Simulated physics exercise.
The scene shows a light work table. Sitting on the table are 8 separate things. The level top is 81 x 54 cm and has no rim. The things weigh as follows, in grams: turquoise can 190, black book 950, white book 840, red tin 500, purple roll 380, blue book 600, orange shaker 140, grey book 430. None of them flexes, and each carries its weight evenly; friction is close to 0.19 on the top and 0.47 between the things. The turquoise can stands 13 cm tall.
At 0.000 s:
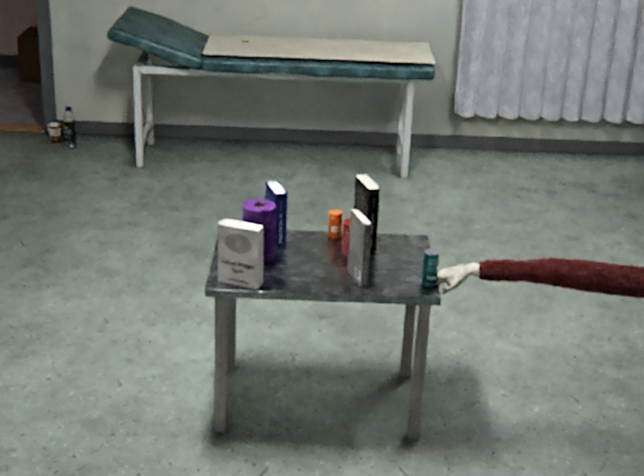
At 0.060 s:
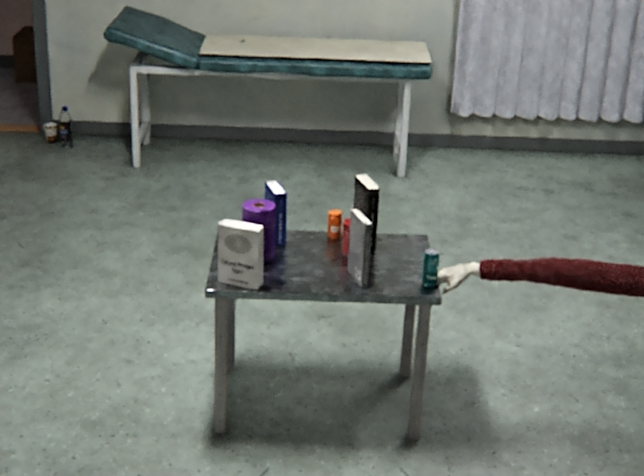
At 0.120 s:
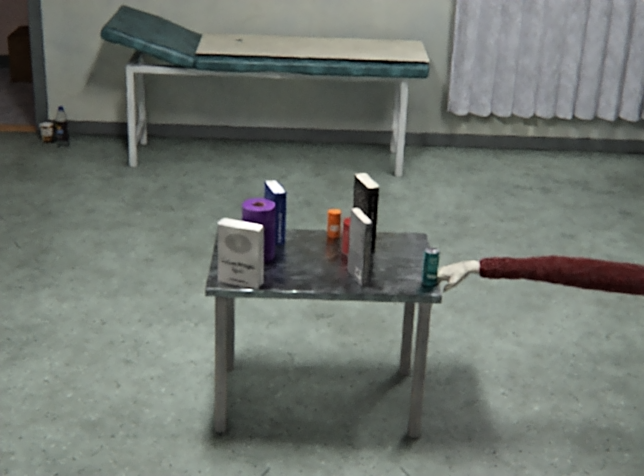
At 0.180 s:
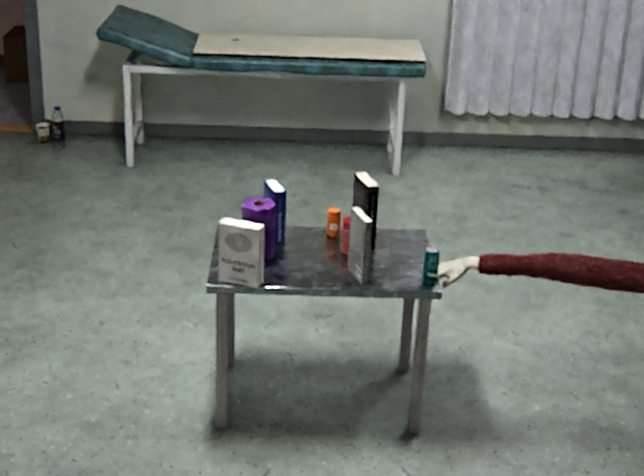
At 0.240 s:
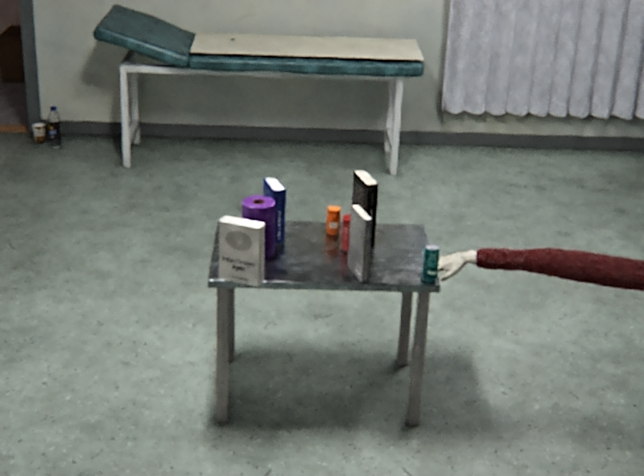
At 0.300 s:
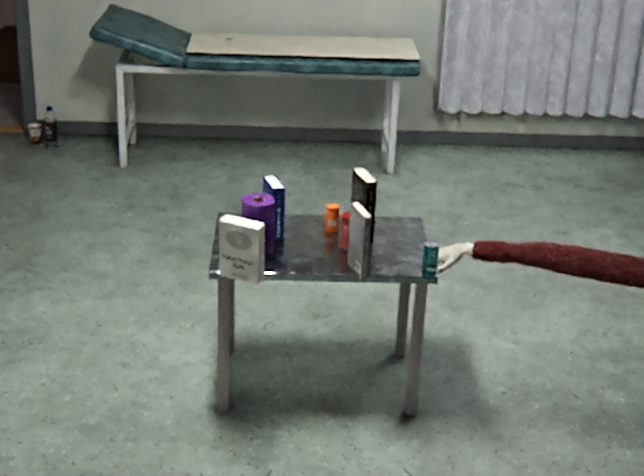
A light work table with a dark top slides slowly away across a green floor, seen from slightly above, with a teal couch and pale curtain behind. On it stand white, blue, black and grey books, a purple roll and orange and red containers, while a red-sleeved arm holds a turquoise can at right. The items lag behind the tabletop, the can ends beyond its edge, and the camera drifts gently left, turning right.
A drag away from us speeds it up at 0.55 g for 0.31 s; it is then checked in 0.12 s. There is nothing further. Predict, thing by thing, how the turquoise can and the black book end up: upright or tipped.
The turquoise can ends tipped, the black book ends upright.
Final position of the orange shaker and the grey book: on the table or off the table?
The orange shaker is kept in bounds, the grey book is not kept in bounds.
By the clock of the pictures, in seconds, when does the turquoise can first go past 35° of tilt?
I'd put it at some 0.5 s.
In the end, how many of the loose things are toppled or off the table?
My answer is 3.
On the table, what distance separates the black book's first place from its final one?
Net shift near 10 cm.
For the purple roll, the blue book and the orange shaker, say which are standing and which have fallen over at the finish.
Well, the purple roll holds steady, the blue book holds steady, and the orange shaker holds steady.
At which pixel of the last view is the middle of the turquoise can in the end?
The resting point is around (412, 391).
After 0.40 s, table along by 30 cm; grey book now off the table; black book moved 20 cm near (362, 201); blue book moved 20 cm.
After 0.60 s, table along by 36 cm; black book moved 14 cm near (360, 190); red tin moved 14 cm; blue book moved 14 cm.
After 0.70 s, table along by 36 cm; black book moved 11 cm near (360, 187); red tin moved 11 cm; blue book moved 11 cm.
In the end (1.2 s), off the table and tipped over, turquoise can, white book and grey book; not toppled but over 5 cm from the start, black book, red tin, purple roll, blue book and orange shaker. In the last view, turquoise can near (412, 391), black book near (360, 186).
